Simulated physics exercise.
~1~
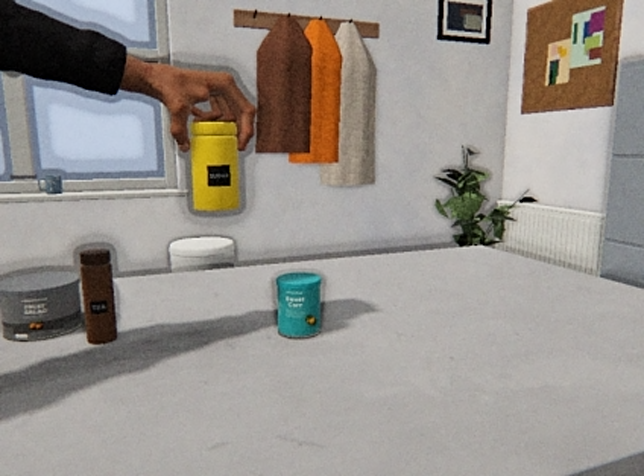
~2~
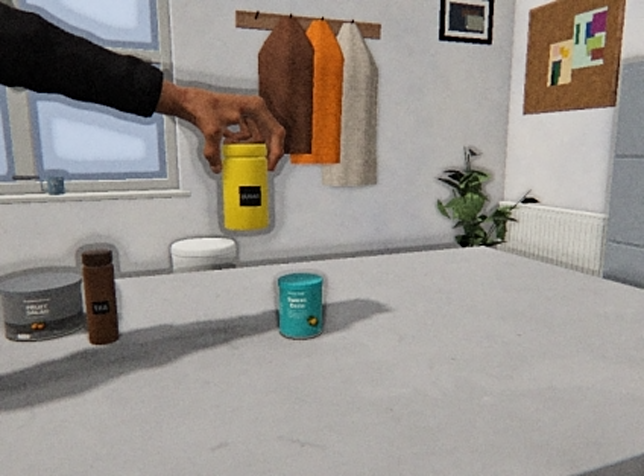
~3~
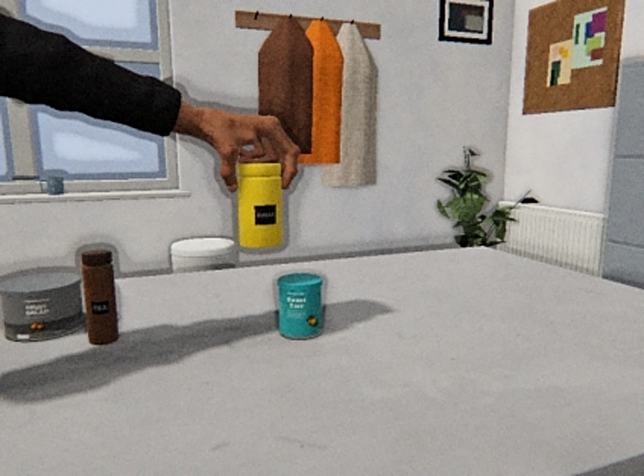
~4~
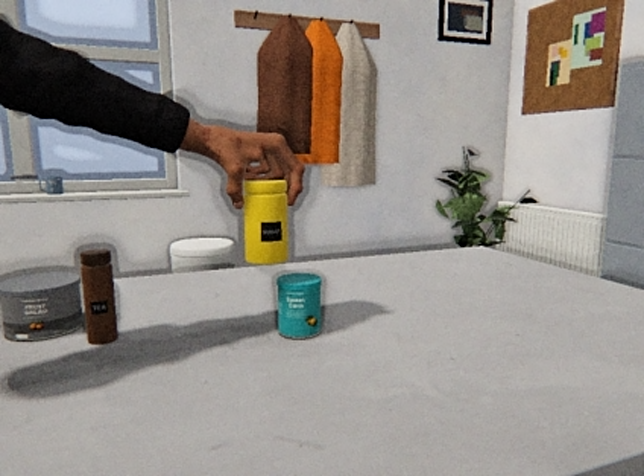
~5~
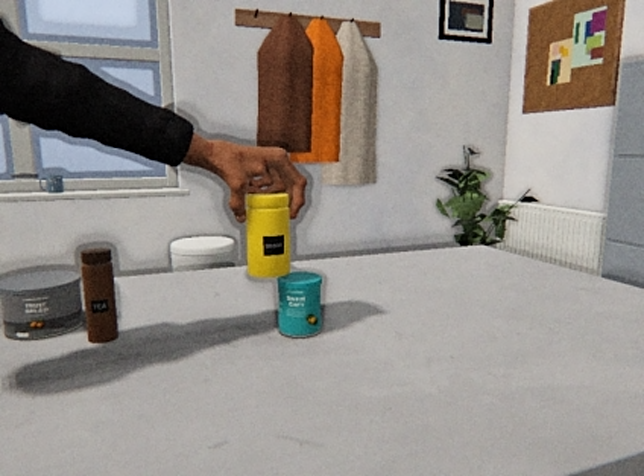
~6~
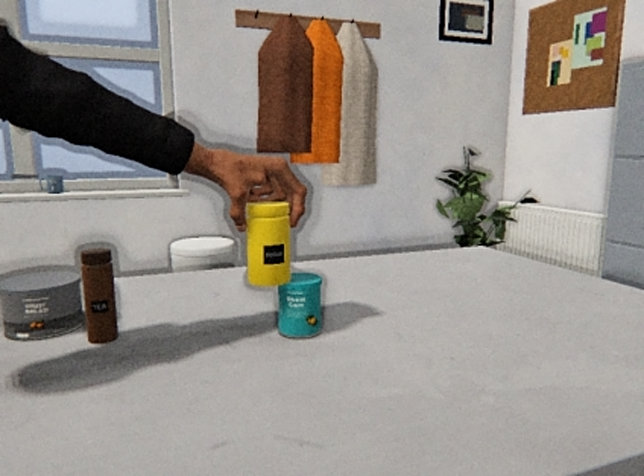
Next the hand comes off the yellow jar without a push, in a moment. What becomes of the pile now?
It fails.
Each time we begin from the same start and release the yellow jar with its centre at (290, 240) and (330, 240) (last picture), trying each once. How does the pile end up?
The pile remains standing the first time and collapses the second time.
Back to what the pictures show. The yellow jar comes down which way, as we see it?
Toward the left-hand side.
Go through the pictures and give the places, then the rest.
In the first picture, still above its spot; yellow jar (215, 166); grey tub (42, 305).
In the second picture, still above its spot; yellow jar (246, 186); brown shaker (101, 297).
In the third picture, still above its spot; yellow jar (261, 204); turquoise tin (300, 306).
In the fourth picture, still above its spot; yellow jar (266, 221); grey tub (42, 305).
In the fifth picture, still above its spot; yellow jar (268, 234); brown shaker (100, 295).
In the sixth picture, in place under the hand; yellow jar (269, 243); turquoise tin (300, 305).
Then, 0.30 s later than the last frame, yellow jar tilted by 44° near (244, 263).
Then, 0.40 s later than the last frame, yellow jar now fallen.
When it is over, fallen, yellow jar; the other 3 as before. End places, in pixels of the last picture, yellow jar near (218, 323). The pile gives way.
